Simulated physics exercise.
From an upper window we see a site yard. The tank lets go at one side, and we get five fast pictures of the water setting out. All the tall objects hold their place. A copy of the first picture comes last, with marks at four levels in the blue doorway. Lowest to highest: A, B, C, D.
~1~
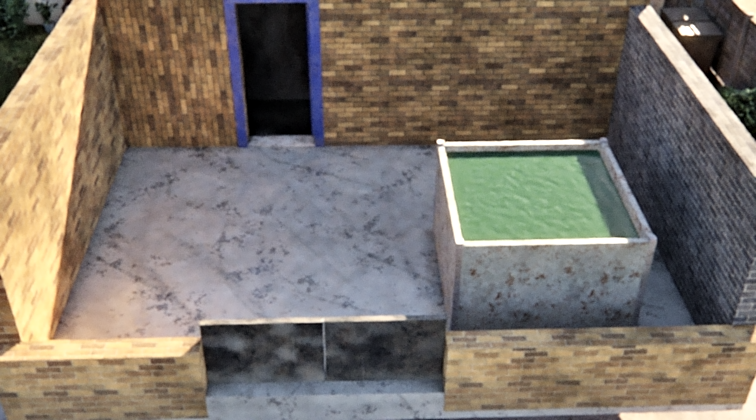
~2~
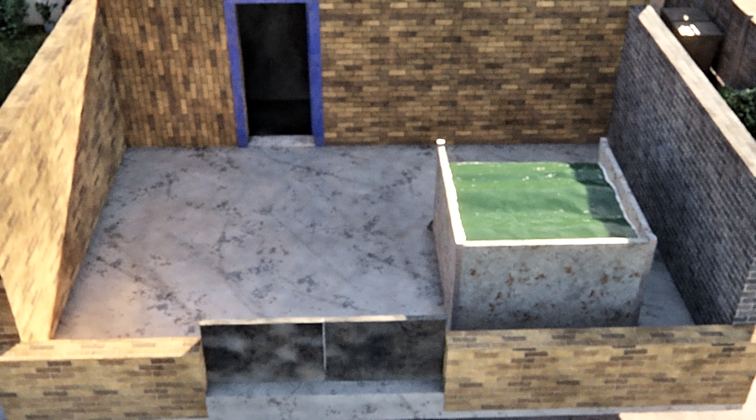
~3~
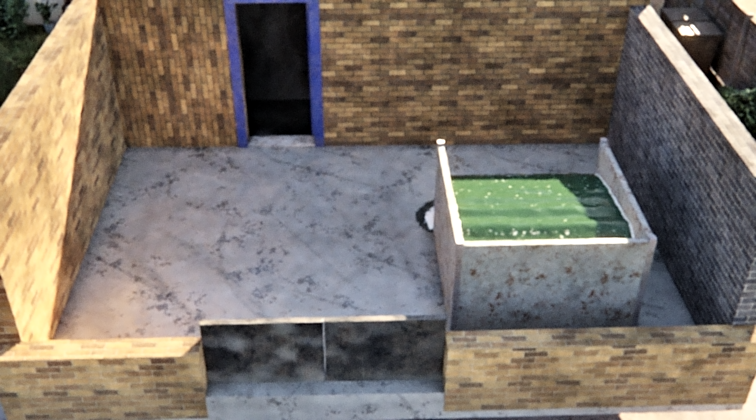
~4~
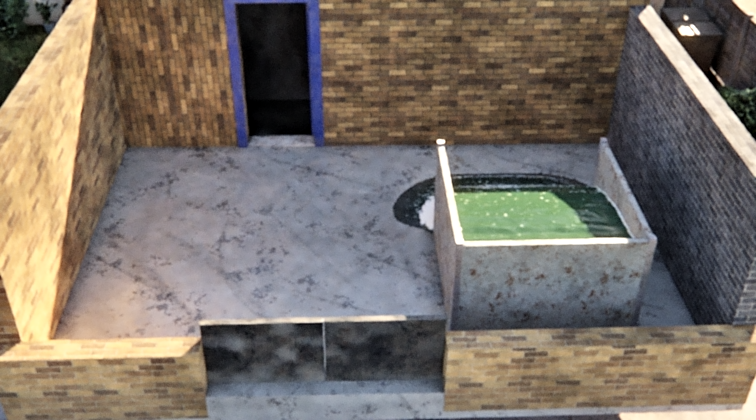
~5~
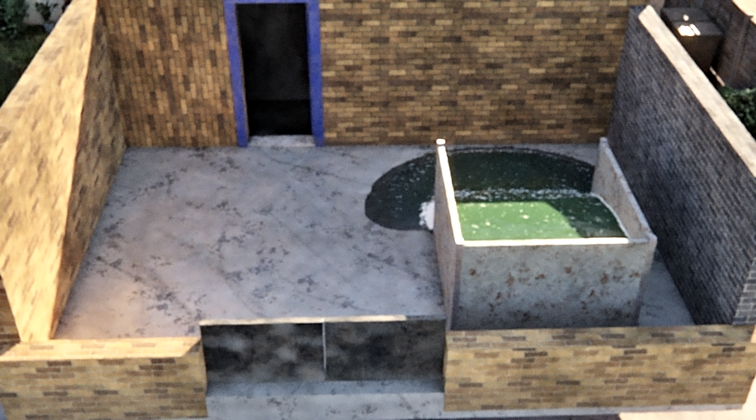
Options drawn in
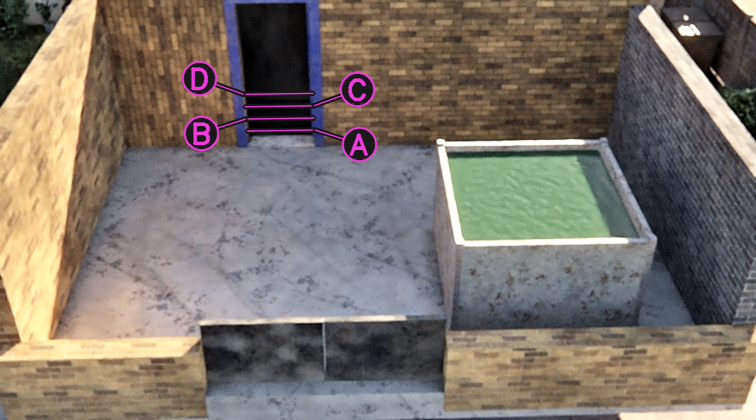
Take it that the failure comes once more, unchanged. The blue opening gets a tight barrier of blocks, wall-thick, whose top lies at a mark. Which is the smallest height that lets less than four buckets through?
I would pick height A.
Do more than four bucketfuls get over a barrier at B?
No, that is safe.
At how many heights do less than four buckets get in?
All four.
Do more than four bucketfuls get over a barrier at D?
No.
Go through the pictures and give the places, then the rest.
The first picture shows water in the tank at rest, its middle at (537, 195); foot of the blue doorway at (282, 146); shut gate at (324, 330).
In the second picture, water covers 2 % of the ground, its front hidden from here.
In the third picture, water covers 5 % of the ground, its front hidden from here.
In the fourth picture, 10 % of the ground under water, visible out to (408, 195).
In the fifth picture, 19 % of the ground under water, visible out to (457, 152).
In magenta, A at (281, 130); B at (280, 118); C at (279, 106); D at (278, 93); from the bottom up A, B, C, D.
With A, nothing gets over.
With B, nothing gets over.
With C, nothing gets over.
With D, nothing gets over.
